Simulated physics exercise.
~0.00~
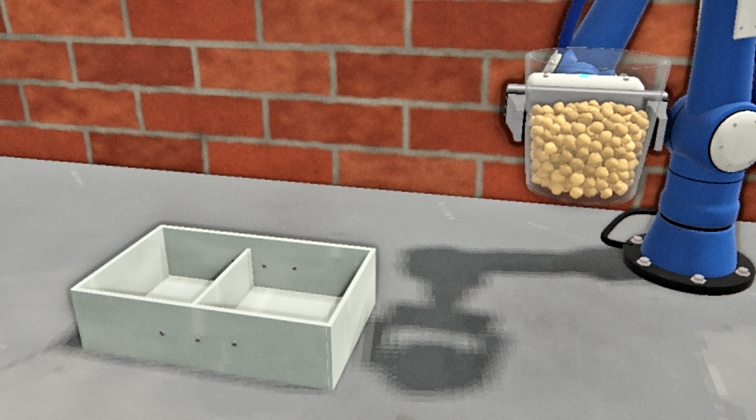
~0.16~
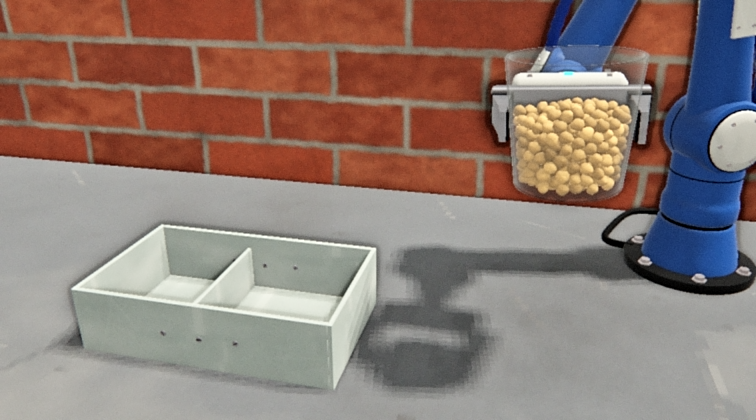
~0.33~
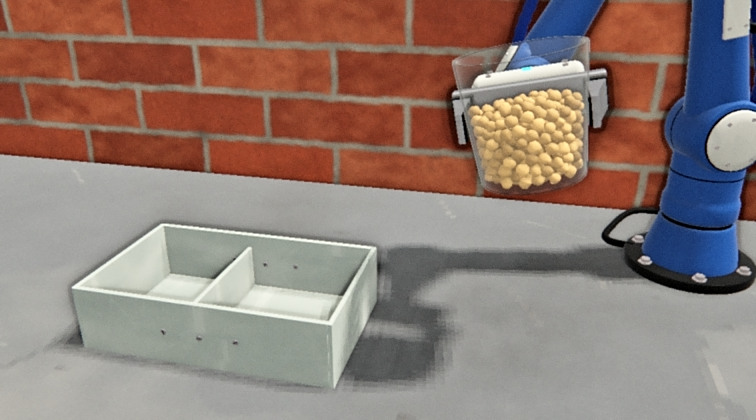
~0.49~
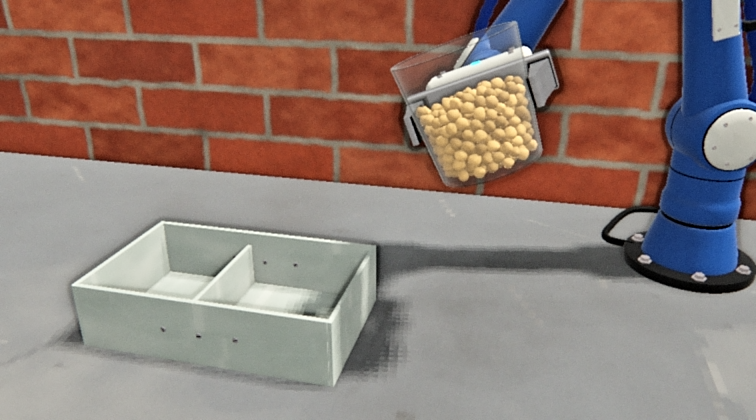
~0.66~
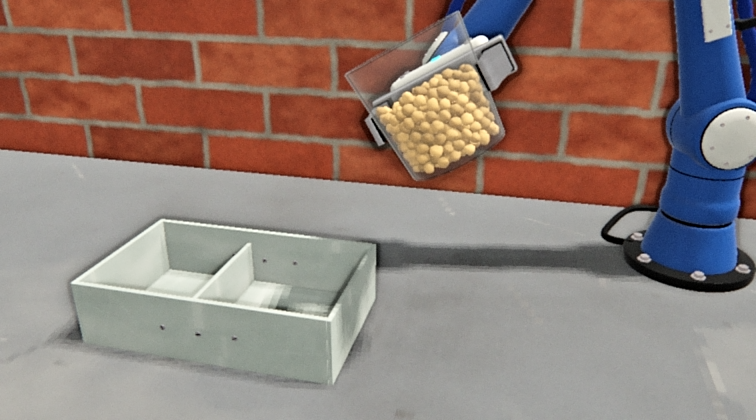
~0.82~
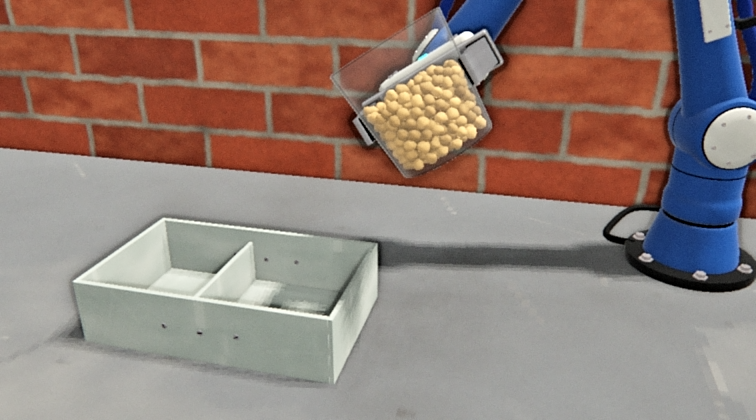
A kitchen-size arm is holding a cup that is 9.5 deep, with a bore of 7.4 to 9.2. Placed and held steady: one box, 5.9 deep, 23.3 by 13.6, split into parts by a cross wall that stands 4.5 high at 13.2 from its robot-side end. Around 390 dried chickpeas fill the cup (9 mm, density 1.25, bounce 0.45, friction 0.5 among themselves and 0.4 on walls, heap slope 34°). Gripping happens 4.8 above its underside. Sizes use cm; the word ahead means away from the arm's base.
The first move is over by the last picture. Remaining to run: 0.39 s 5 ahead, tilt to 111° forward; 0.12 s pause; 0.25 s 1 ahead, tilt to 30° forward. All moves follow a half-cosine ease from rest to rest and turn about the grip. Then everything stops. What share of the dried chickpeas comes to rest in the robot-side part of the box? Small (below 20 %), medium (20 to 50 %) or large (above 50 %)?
Large.
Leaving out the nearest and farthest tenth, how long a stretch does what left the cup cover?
I'd estimate near 14 cm.
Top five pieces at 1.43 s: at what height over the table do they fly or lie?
Estimate above table: About 22 centimetres.
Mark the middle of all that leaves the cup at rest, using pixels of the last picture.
About (253, 313).
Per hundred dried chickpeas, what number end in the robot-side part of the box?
About 65 %.
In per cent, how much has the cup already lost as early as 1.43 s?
I'd say some 70 percent by then.
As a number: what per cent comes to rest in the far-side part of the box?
I'd put it at about 10 per cent.
After 1.12 s, tilted 102° forward, highest piece 26 above the table; 393 in the cup.
After 1.43 s, tilted 84° forward, highest piece 21 above the table; 225 in the robot-side part, 116 in the cup, 15 in the far-side part, 37 in flight or on a rim.
After 1.78 s, tilted 30° forward, highest piece 23 above the table; 254 in the robot-side part, 100 in the cup, 39 in the far-side part.
After 2.83 s, tilted 30° forward, highest piece 23 above the table; 254 in the robot-side part, 100 in the cup, 39 in the far-side part.
In the end, 254 in the robot-side part, 100 in the cup, 39 in the far-side part. That is 65 % in the robot-side part of the box.
